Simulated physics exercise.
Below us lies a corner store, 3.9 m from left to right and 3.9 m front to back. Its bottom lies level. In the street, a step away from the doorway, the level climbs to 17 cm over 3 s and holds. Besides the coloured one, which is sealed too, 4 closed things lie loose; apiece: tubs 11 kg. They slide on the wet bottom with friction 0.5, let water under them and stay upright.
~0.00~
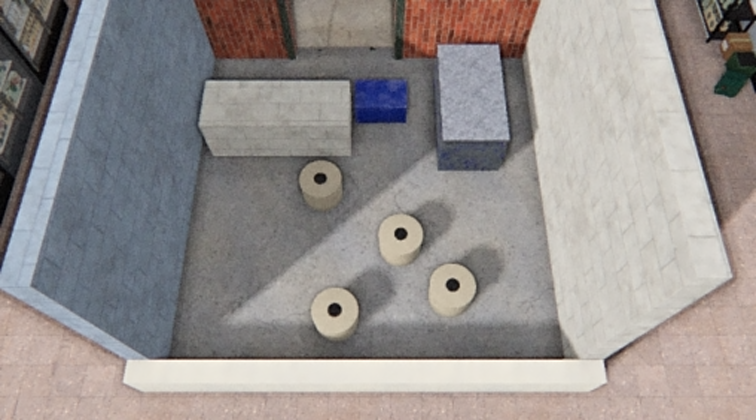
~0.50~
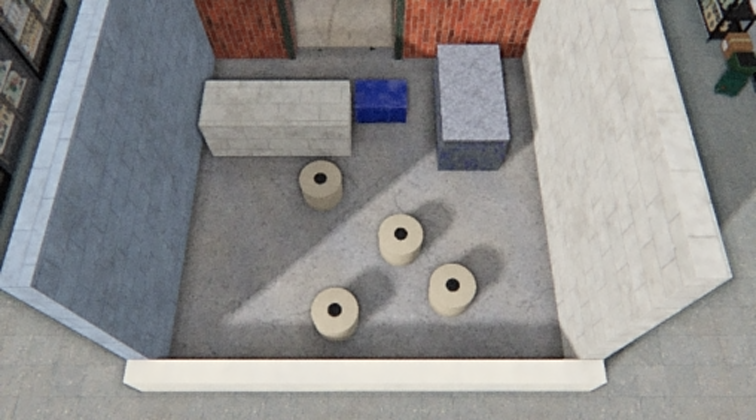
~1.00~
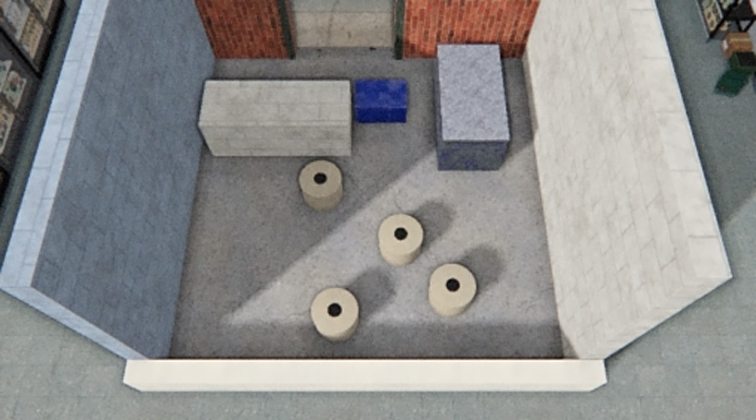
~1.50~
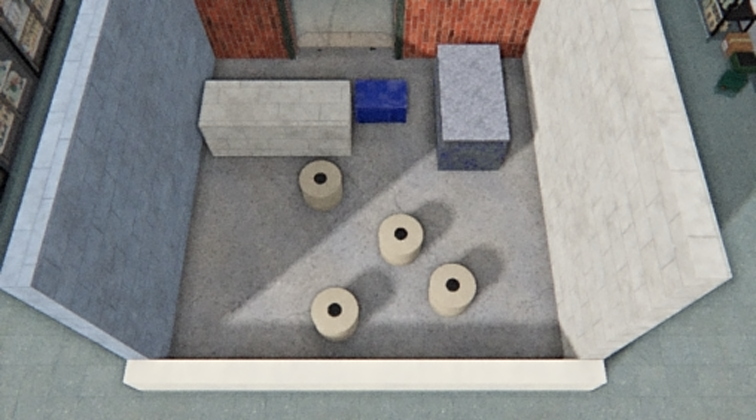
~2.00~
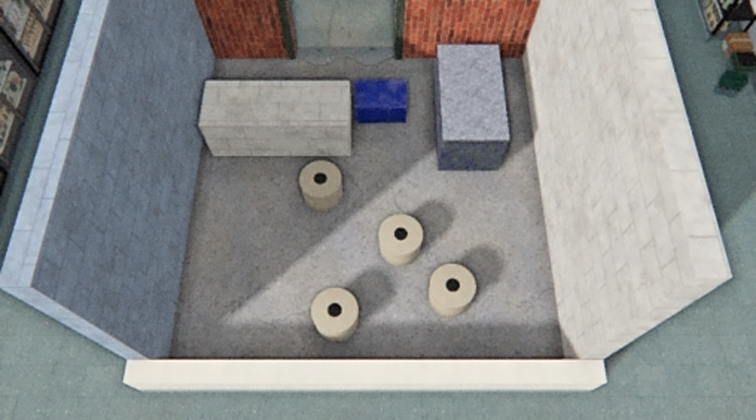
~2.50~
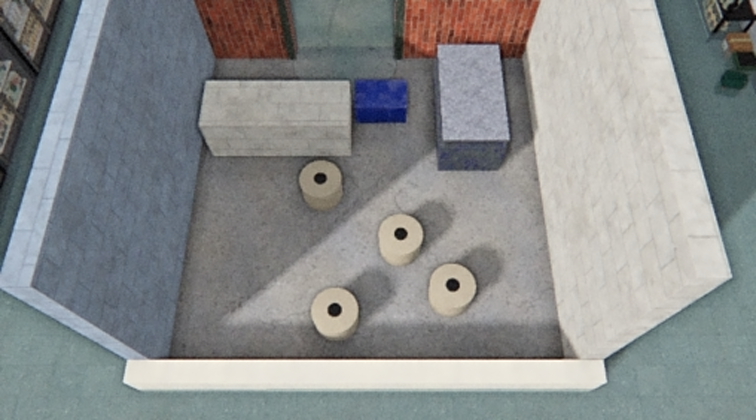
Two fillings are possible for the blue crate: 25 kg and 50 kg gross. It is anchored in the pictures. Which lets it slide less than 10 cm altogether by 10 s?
For it, only the higher weight holds it.
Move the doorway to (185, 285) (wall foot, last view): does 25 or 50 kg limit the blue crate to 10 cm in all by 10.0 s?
Then the smaller load will do.
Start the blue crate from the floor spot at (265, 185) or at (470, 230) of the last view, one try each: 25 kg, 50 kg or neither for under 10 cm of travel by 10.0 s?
In turn: The smaller is enough; either load holds.
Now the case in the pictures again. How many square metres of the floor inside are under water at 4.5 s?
About 4.0 m2.
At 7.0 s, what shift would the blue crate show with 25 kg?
About 140 cm.
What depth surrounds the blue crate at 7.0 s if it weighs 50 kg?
Roughly 10 cm.
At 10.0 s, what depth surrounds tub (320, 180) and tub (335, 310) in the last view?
About 2 and 4 cm.
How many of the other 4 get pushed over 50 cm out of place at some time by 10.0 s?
That makes 0.
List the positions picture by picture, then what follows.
The blue crate at (381, 94), on the bottom; water covers 0.0 m2; 0 of 5 have shifted, in the first picture.
The blue crate at (381, 94), on the bottom; 0.0 m2 under water; 0 of 5 have shifted, in the second picture.
The blue crate at (381, 94), on the bottom; water covers 0.0 m2; 0 of 5 have shifted, in the third picture.
The blue crate at (381, 94), on the bottom; water covers 0.0 m2; 0 of 5 have shifted, in the fourth picture.
The blue crate at (381, 94), on the bottom; 0.0 m2 under water; 0 of 5 have shifted, in the fifth picture.
The blue crate at (381, 94) rests on the ground; water covers 0.6 m2; 0 of 5 have shifted, in the sixth picture.
After 3.5 s the blue crate would be 3 cm from its start with 25 kg and 0 cm from its start with 50 kg; 7 cm of water round it then.
After 4.5 s the blue crate would be 52 cm from its start with 25 kg and 0 cm from its start with 50 kg; 9 cm of water round it then.
After 7.0 s the blue crate would be 132 cm from its start with 25 kg and 0 cm from its start with 50 kg; 10 cm of water round it then.
After 10.0 s the blue crate would be 139 cm from its start with 25 kg and 0 cm from its start with 50 kg; 9 cm of water round it then.
